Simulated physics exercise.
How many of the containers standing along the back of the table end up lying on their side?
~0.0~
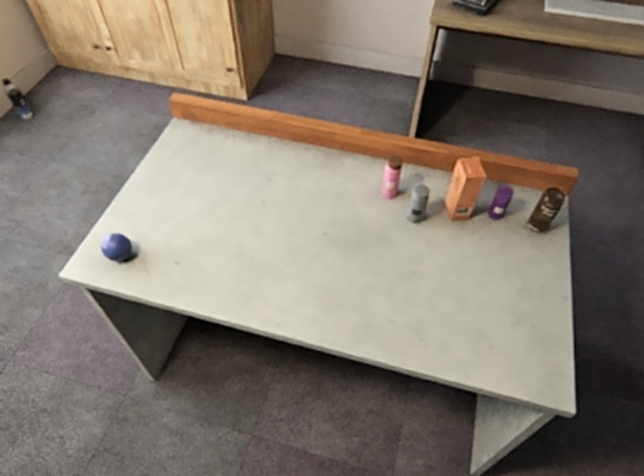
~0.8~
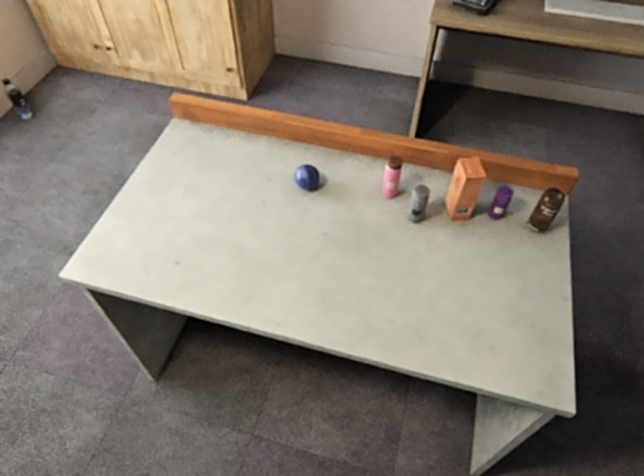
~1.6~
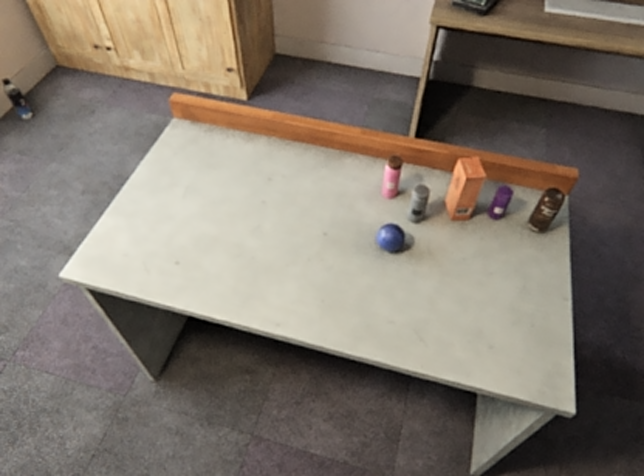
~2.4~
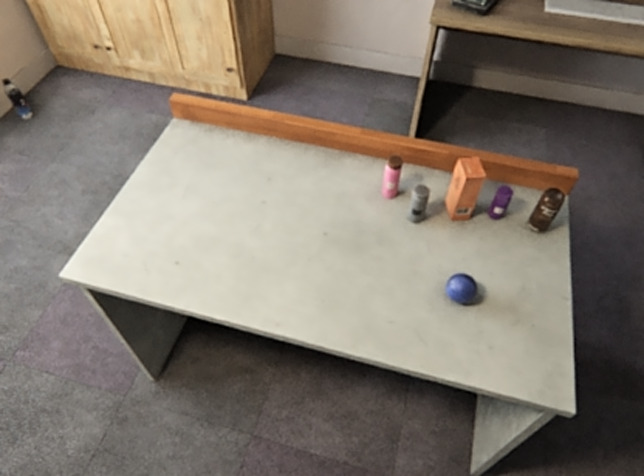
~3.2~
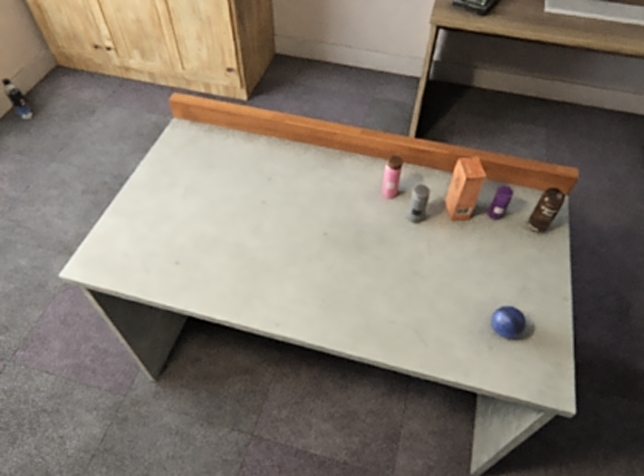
None of them do. The pink, grey, orange, purple and brown containers are all still upright at the end.
